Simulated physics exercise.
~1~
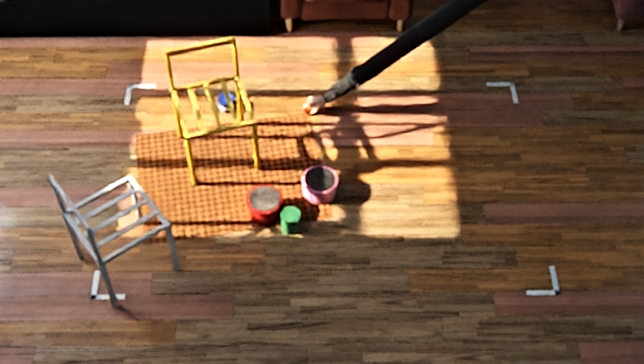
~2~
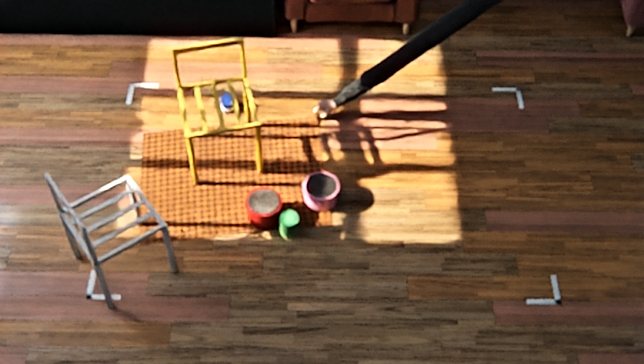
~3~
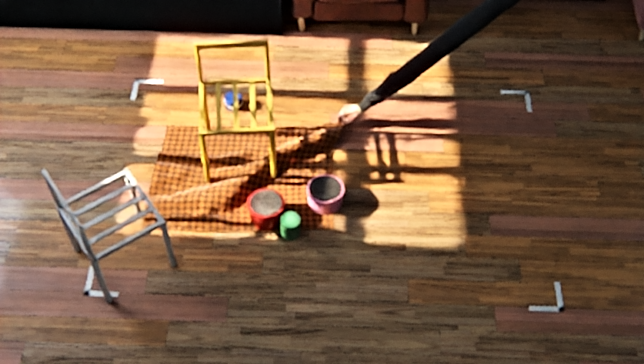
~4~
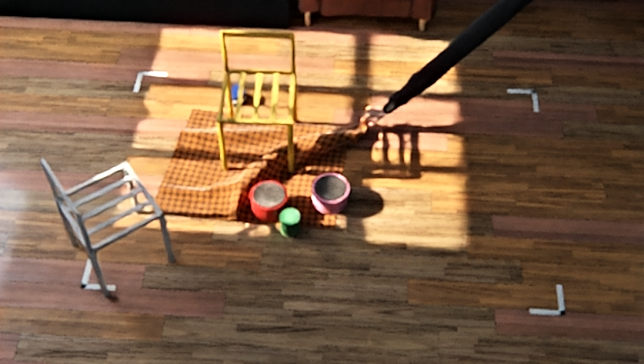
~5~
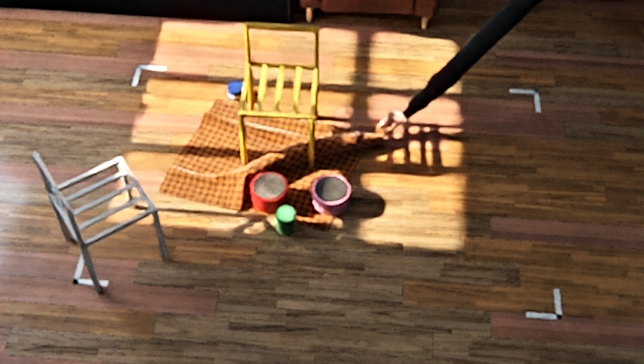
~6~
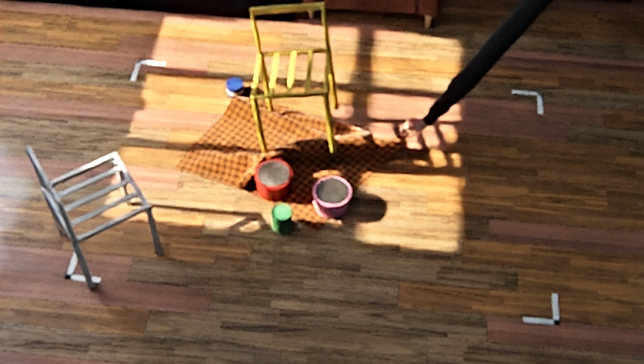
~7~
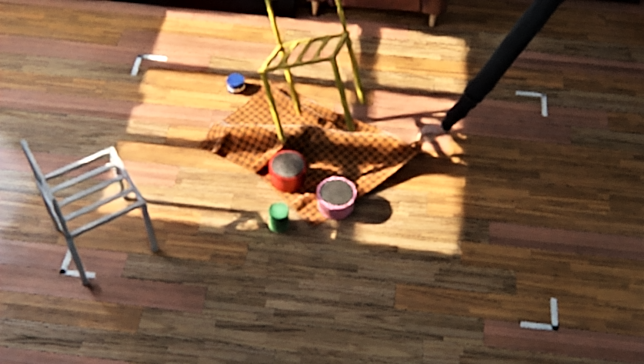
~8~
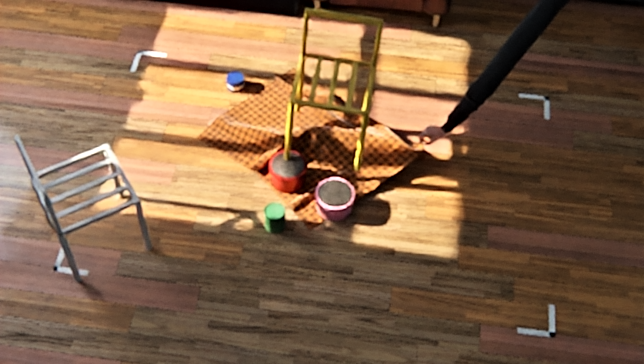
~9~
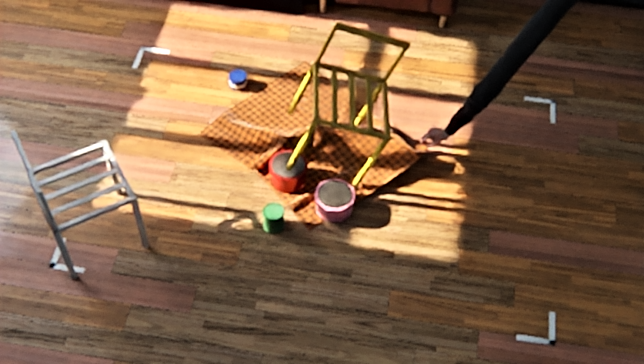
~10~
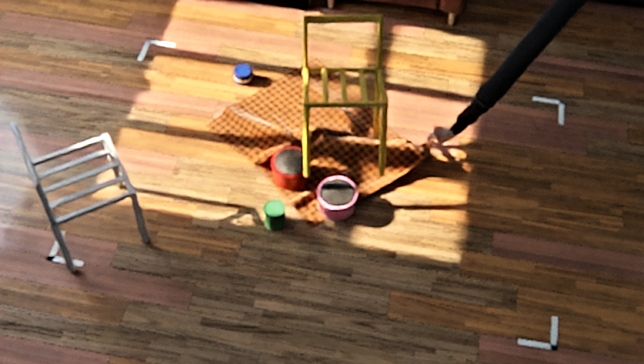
The footage shows a dark pole-like arm dragging a checkered orange rug rightward across a wooden floor, carrying a yellow chair that tips and turns while the red and pink pots shift slightly; the chair ends upright farther right, with the blue pot left behind and the white chair still standing.
